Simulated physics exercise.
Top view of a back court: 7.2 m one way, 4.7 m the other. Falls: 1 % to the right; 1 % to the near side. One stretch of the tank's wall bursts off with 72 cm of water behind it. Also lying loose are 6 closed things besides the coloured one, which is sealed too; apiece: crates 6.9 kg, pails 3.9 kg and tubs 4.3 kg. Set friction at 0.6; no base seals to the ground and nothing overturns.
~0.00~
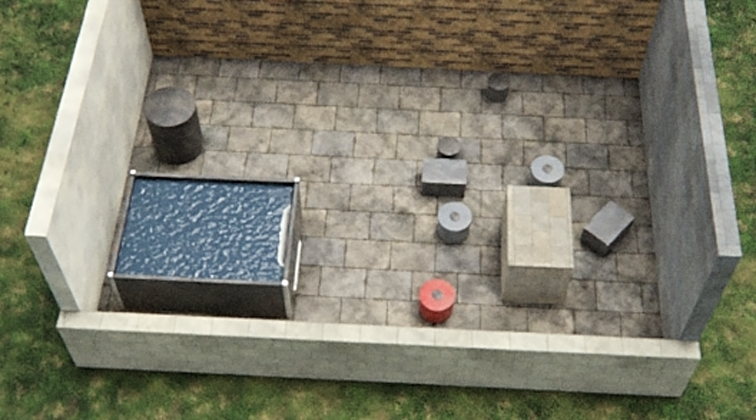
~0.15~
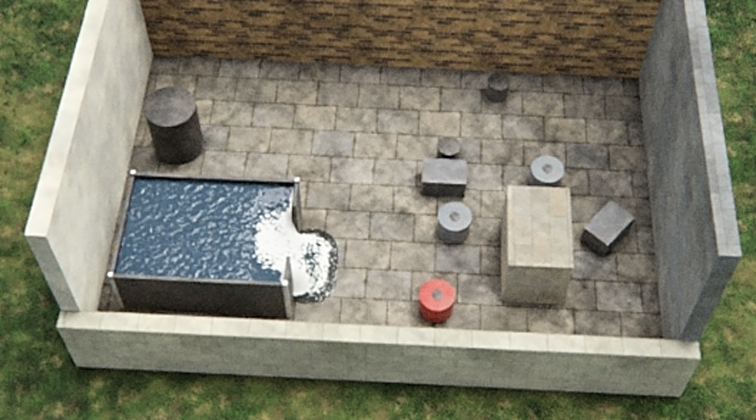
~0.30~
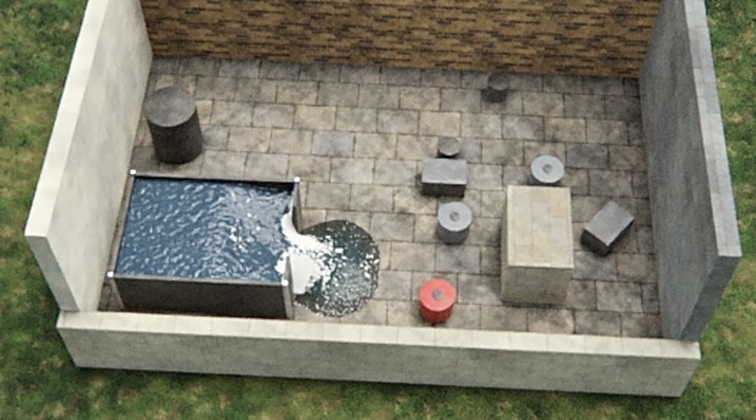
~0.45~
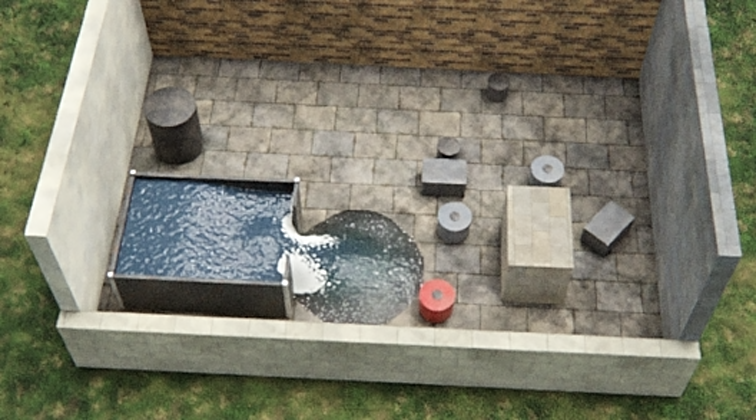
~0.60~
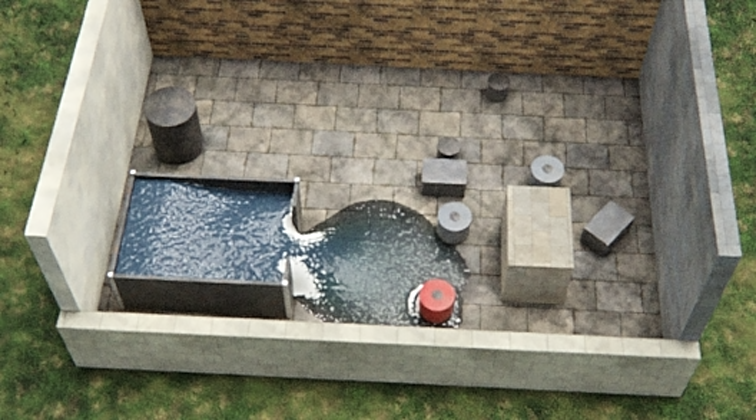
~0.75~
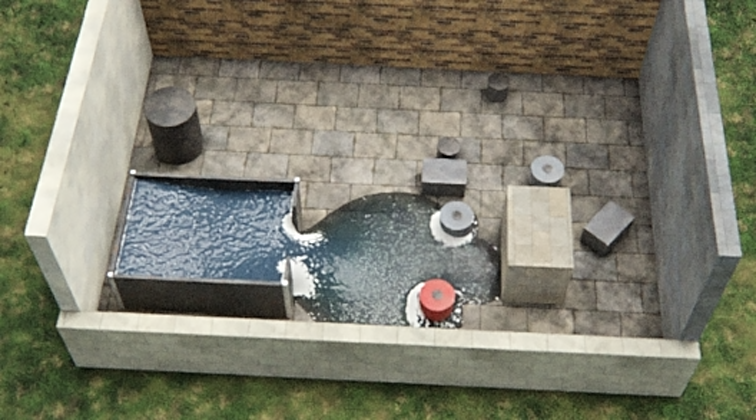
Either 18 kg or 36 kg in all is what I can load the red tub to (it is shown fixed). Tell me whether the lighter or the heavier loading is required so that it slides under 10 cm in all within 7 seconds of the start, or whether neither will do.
Result: Insufficient ballast.
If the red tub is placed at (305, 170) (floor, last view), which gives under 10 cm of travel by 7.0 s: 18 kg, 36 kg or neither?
The lighter one suffices.
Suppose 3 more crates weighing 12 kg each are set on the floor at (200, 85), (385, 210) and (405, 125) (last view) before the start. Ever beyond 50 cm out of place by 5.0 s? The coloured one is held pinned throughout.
Results, in sequence: Not exceeded / exceeded / not exceeded.
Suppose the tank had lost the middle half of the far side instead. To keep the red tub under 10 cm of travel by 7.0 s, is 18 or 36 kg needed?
Then I'd expect the light mass to do.
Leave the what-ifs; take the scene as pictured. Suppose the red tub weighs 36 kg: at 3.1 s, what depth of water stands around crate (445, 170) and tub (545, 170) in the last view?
I'd put it at 9 cm and 7 cm respectively.
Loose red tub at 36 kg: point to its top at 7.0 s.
I'd look near (616, 315).
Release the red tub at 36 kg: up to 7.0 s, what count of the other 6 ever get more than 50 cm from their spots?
That comes to 6.
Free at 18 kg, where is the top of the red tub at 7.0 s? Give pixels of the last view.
Somewhere around (530, 185).
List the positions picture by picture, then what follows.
The first frame shows the red tub at (437, 295) rests on the ground; 3.1 m2 under water; 0 of 7 have shifted.
The second frame shows the red tub at (437, 295), on the bottom; water covers 3.6 m2; 0 of 7 have shifted.
The third frame shows the red tub at (437, 295), on the bottom; 4.4 m2 under water; 0 of 7 have shifted.
The fourth frame shows the red tub at (437, 295), on the bottom; 5.4 m2 under water; 0 of 7 have shifted.
The fifth frame shows the red tub at (437, 295) rests on the ground; 6.5 m2 under water; 0 of 7 have shifted.
The sixth frame shows the red tub at (437, 295), on the bottom; water covers 7.7 m2; 0 of 7 have shifted.
After 1.4 s the red tub would be 86 cm from its start with 18 kg and 32 cm from its start with 36 kg; 11 cm of water round it then.
After 3.1 s the red tub would be 254 cm from its start with 18 kg and 197 cm from its start with 36 kg; 10 cm of water round it then.
After 4.9 s the red tub would be 258 cm from its start with 18 kg and 225 cm from its start with 36 kg; 12 cm of water round it then.
After 7.0 s the red tub would be 214 cm from its start with 18 kg and 225 cm from its start with 36 kg; 9 cm of water round it then.
